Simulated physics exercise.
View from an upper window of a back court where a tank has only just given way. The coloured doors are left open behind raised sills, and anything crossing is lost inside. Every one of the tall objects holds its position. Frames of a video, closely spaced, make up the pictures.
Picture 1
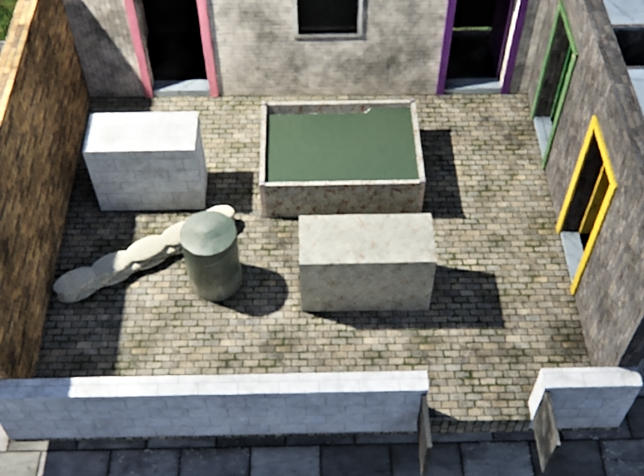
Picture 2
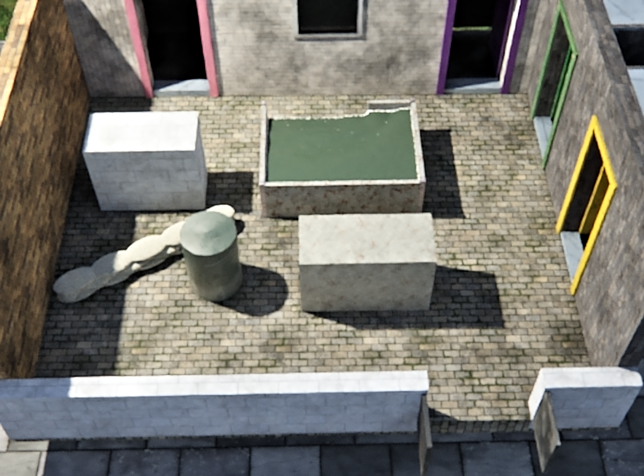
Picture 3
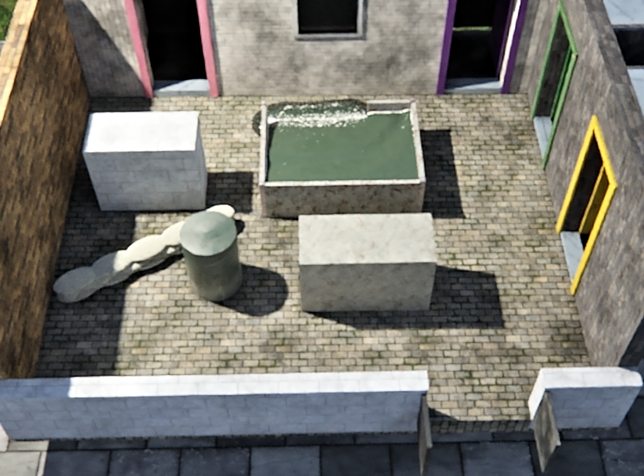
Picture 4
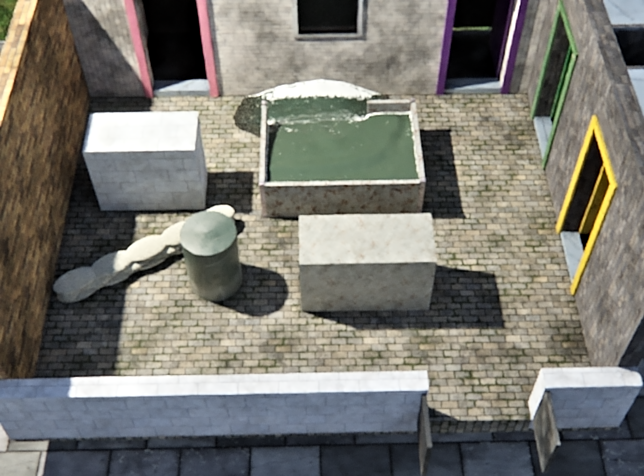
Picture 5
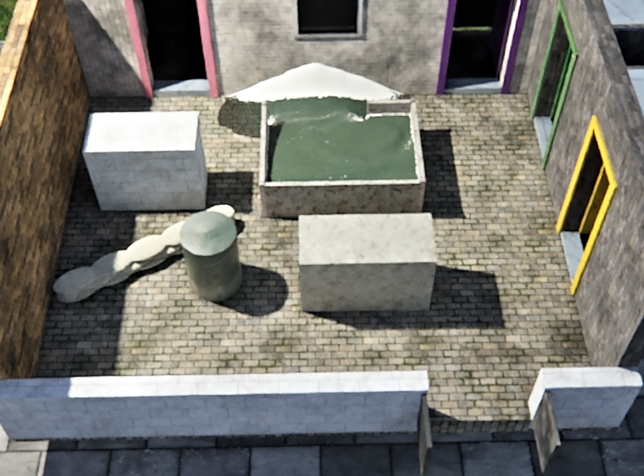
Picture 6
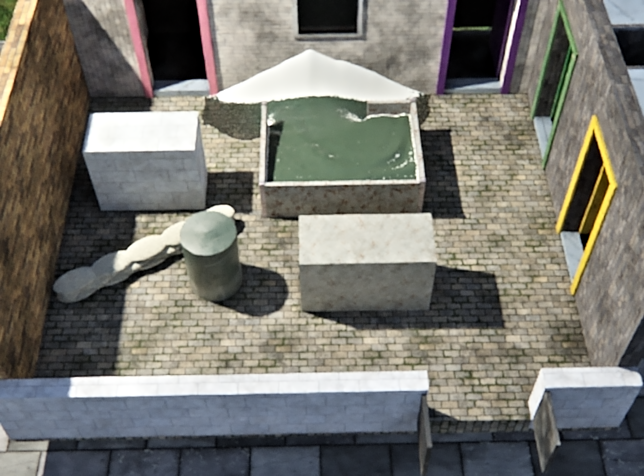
A paved back court is seen from an upper window, enclosed by walls with open doorways framed in pink, purple, green and yellow. A stone tank of green water stands near the back wall, with a white block to its left, a grey block in front, and a rounded grey-green drum beside a pale, lumpy, elongated form. The tank's far rim breaks, and water pours out behind it, rippling inside and spreading into a widening white, peaked sheet, while the camera stays still.
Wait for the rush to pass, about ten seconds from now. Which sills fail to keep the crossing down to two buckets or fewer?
Purple door: Not beyond two buckets, yellow door: Not beyond two buckets, pink door: Not beyond two buckets, green door: Beyond two buckets.
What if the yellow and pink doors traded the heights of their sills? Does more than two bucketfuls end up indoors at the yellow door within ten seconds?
Well, the yellow door remains within the limit here.
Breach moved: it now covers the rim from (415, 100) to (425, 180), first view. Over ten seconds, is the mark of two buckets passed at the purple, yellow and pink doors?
The purple door exceeds the limit, the yellow door exceeds the limit, the pink door remains below.
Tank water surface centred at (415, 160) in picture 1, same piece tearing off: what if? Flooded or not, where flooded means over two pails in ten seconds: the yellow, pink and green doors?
Result: Yellow door stays inside the limit, pink door stays inside the limit, green door tops the limit.
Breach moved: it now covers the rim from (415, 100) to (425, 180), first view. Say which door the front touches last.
Answer: The pink door.
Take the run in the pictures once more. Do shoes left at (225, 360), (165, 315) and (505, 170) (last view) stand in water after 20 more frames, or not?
The three points read clear, clear and soaked through.
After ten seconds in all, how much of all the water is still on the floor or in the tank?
My figure is close to 86 percent.
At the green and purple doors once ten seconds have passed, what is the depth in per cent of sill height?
Depth ratios, approx.: 70 and 50 percent.
A moment on, water covers 15 % of the floor; the purple door wet at the sill, nothing in, the yellow door not reached, the pink door wet at the sill, nothing in, the green door not reached.
Next, water covers 30 % of the floor; the purple door wet at the sill, nothing in, the yellow door not reached, the pink door wet at the sill, nothing in, the green door under two buckets in.
Then, water covers 40 % of the floor; the purple door wet at the sill, nothing in, the yellow door wet at the sill, nothing in, the pink door wet at the sill, nothing in, the green door over two buckets in.
Later, water covers 65 % of the floor; the purple door under two buckets in, the yellow door wet at the sill, nothing in, the pink door under two buckets in, the green door far over two buckets in.
In the end, water covers 80 % of the floor; the purple door under two buckets in, the yellow door wet at the sill, nothing in, the pink door under two buckets in, the green door far over two buckets in.
